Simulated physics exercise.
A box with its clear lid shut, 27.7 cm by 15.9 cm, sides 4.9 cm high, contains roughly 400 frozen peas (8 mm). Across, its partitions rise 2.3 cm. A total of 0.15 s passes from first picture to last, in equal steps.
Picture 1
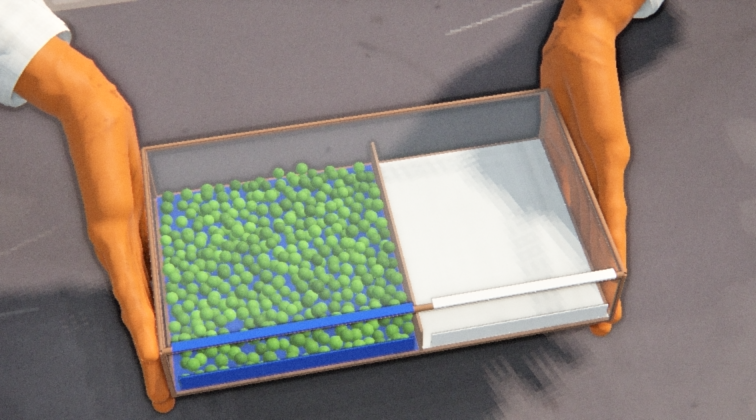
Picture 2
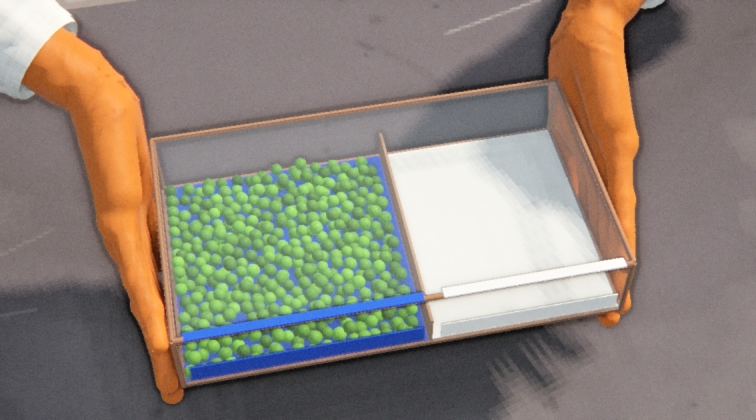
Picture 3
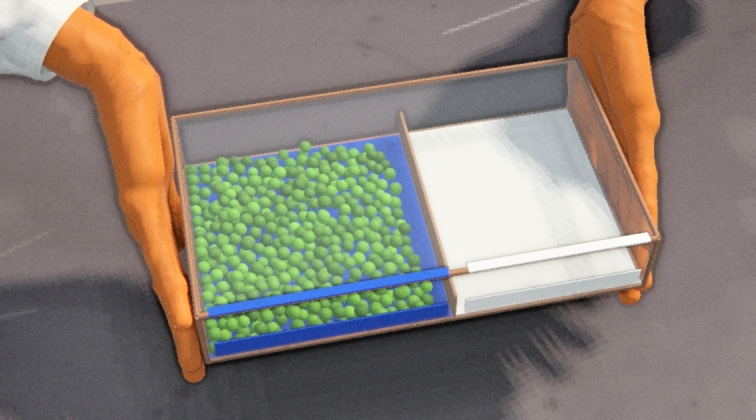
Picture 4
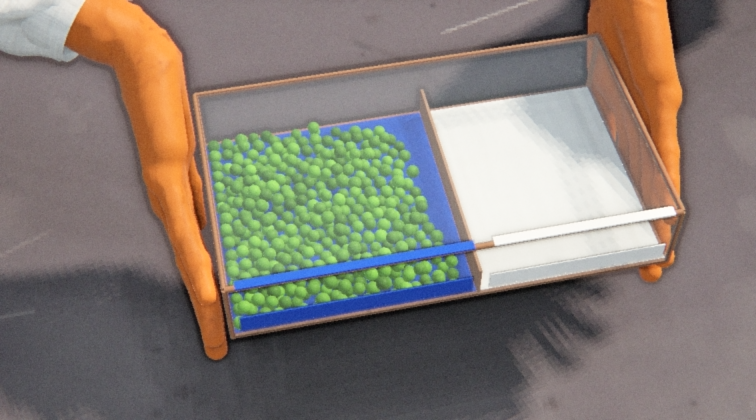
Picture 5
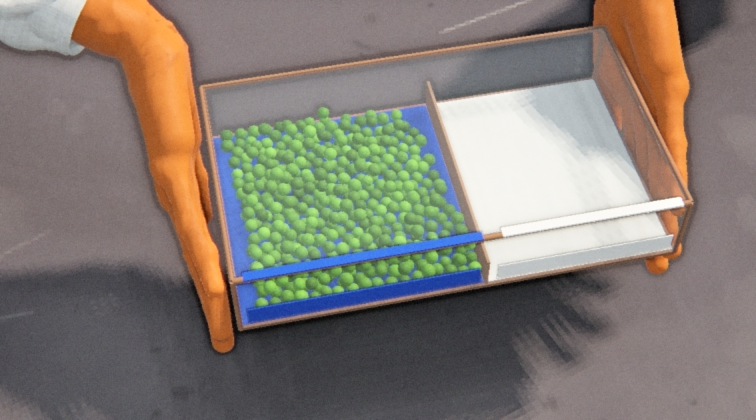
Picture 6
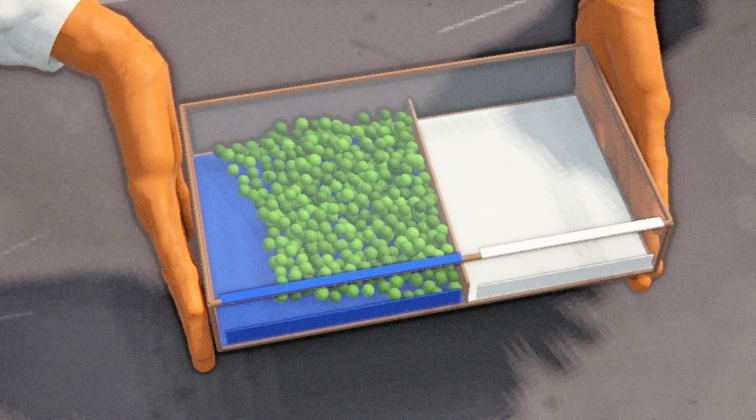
In the video, two hands hold a clear, shallow box with green peas in its blue left section and a white right section empty, moving it up and right, then slightly back, as the peas shift left, then right.
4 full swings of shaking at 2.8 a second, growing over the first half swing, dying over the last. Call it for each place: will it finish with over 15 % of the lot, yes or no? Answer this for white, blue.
White - yes, blue - yes.
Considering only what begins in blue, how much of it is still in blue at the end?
Estimate: Some 20 per cent.
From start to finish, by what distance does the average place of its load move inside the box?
Roughly 11.5 cm.
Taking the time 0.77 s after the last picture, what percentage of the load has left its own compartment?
About 75 %.
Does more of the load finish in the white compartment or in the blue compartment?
More finishes in the white compartment.
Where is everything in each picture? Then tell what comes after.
The first picture shows box at (398, 317); tilt 0 degrees; moved 0.0 cm; blue 100 %.
The second picture shows box at (409, 306); tilt 0 degrees; moved 0.9 cm.
The third picture shows box at (433, 281); tilt 0 degrees; moved 3.0 cm.
The fourth picture shows box at (459, 255); tilt 0 degrees; moved 5.1 cm.
The fifth picture shows box at (467, 246); tilt 0 degrees; moved 5.9 cm.
The sixth picture shows box at (446, 267); tilt 0 degrees; moved 4.1 cm; blue 100 %.
Then, 0.42 s after the last picture, tilt 0 degrees; white 55 %, blue 45 %; middle of all pieces near (358, 253).
Then, 0.77 s after the last picture, tilt 0 degrees; white 75 %, blue 25 %; middle of all pieces near (405, 247).
Then, 1.10 s after the last picture, tilt 0 degrees; white 80 %, blue 20 %; middle of all pieces near (461, 208).
Then, 1.41 s after the last picture, tilt 0 degrees; white 80 %, blue 20 %; middle of all pieces near (449, 241).
In the end, white 75 %, blue 20 %.
